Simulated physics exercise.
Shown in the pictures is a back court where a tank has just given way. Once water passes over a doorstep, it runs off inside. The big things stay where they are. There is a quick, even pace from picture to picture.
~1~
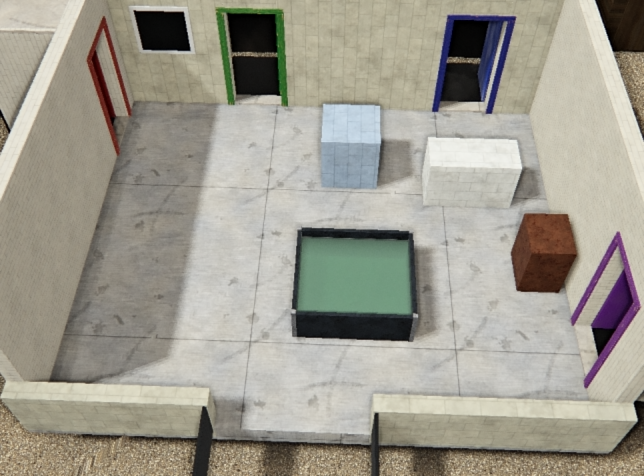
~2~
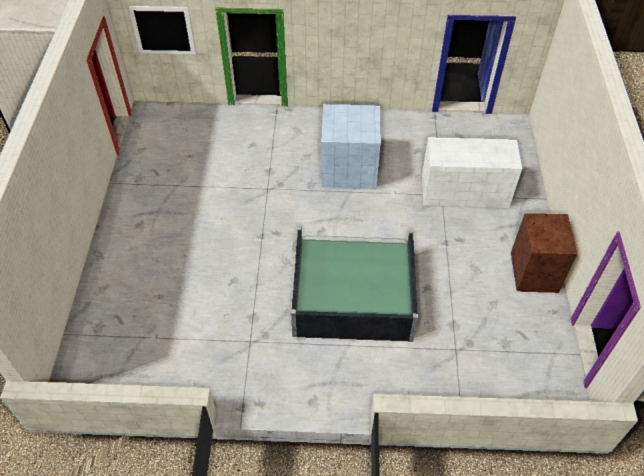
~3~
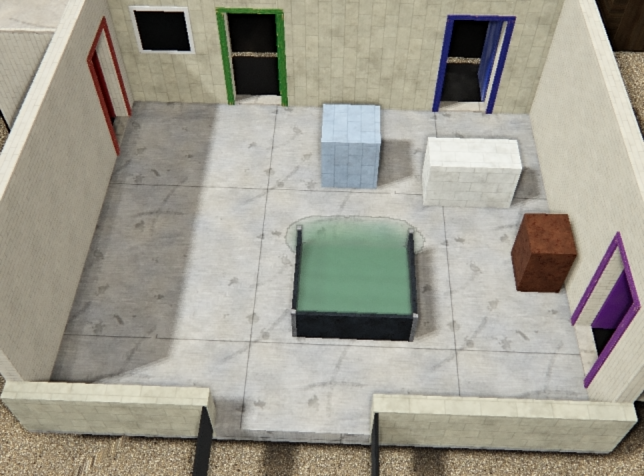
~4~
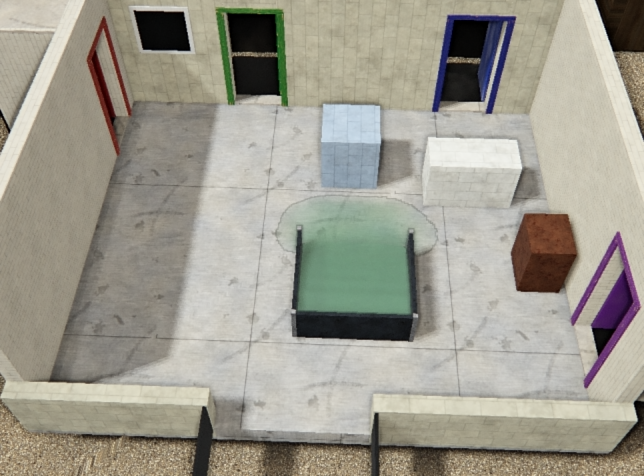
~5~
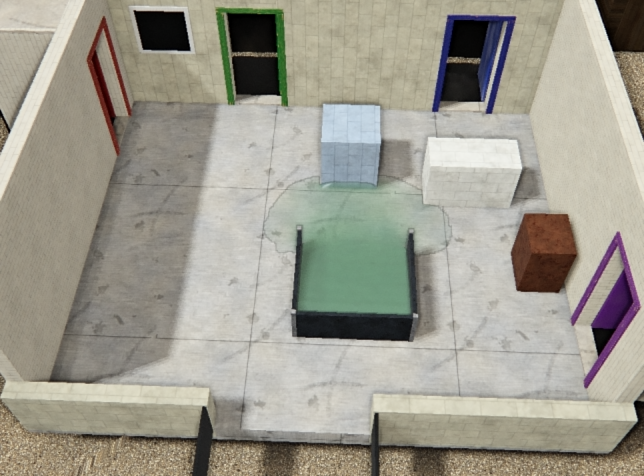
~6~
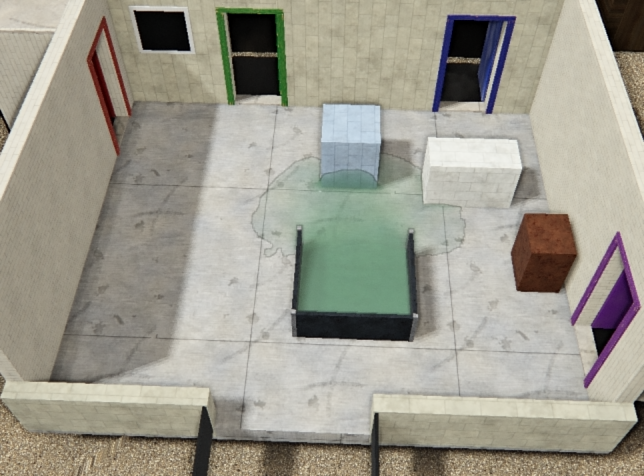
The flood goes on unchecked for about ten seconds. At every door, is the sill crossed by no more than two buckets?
The blue door: No, more than that crosses. The red door: No, more than that crosses. The green door: No, more than that crosses. The purple door: Yes, it stays at two or less.
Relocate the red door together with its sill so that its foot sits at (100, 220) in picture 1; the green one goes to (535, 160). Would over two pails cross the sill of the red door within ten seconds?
The red one stays within the limit, as far as I can tell.
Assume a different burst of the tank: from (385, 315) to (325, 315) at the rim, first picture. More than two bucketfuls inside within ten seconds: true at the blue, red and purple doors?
Here's how it plays out: Blue fails to reach the limit, red fails to reach the limit, and purple surpasses the limit.
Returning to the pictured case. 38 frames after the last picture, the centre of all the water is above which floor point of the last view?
Estimate: (334, 193).
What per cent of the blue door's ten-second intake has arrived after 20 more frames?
Around 85 in a hundred.
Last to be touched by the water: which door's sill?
It's the door marked purple.
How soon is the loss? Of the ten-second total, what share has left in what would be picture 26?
I'd estimate close to 55 per cent.
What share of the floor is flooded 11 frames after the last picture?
Roughly 35 %.
A moment on, water covers 20 % of the floor; the blue door not reached, the red door not reached, the green door not reached, the purple door not reached.
Next, water covers 35 % of the floor; the blue door under two buckets in, the red door not reached, the green door under two buckets in, the purple door not reached.
Then, water covers 50 % of the floor; the blue door over two buckets in, the red door under two buckets in, the green door over two buckets in, the purple door wet at the sill, nothing in.
Later, water covers 60 % of the floor; the blue door over two buckets in, the red door over two buckets in, the green door over two buckets in, the purple door wet at the sill, nothing in.
In the end, water covers 90 % of the floor; the blue door over two buckets in, the red door over two buckets in, the green door over two buckets in, the purple door wet at the sill, nothing in.
